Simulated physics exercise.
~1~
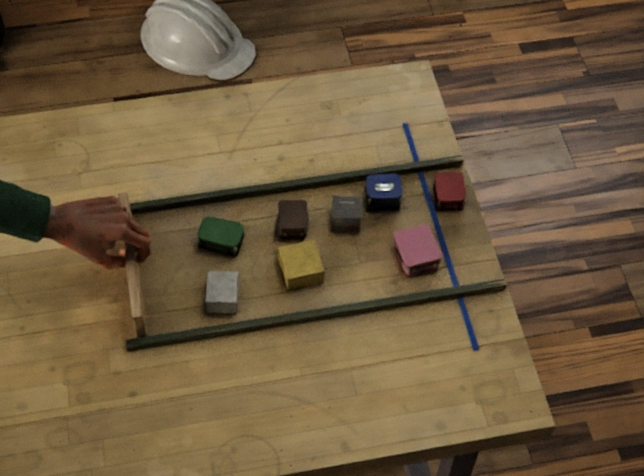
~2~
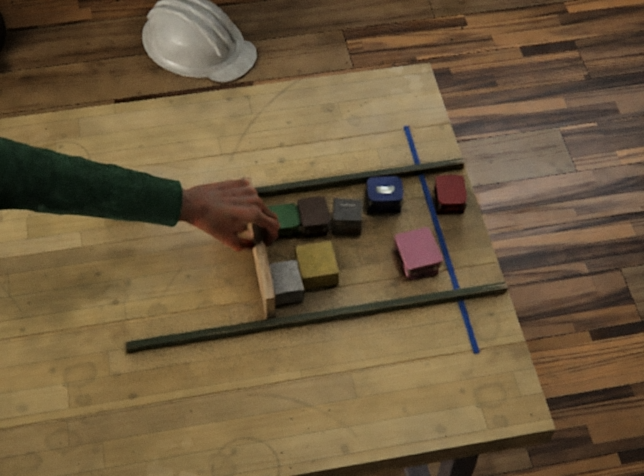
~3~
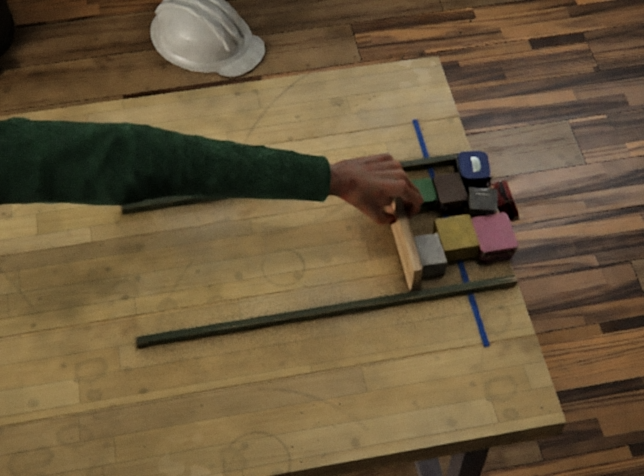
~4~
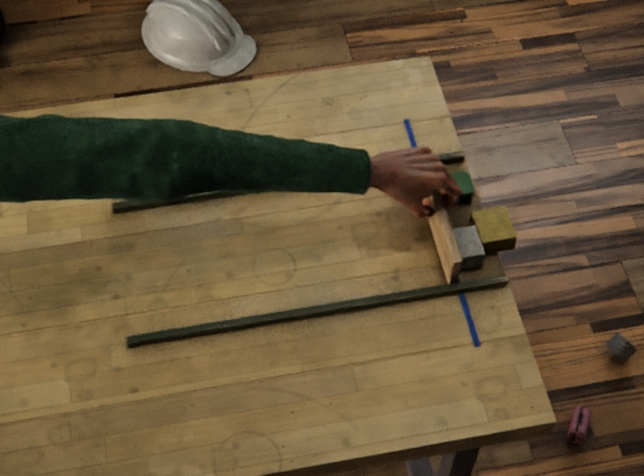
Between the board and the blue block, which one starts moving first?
The board starts moving first, sliding right while the blue block is still at rest. The blue block only shifts later, as the board comes closer to the blue tape.
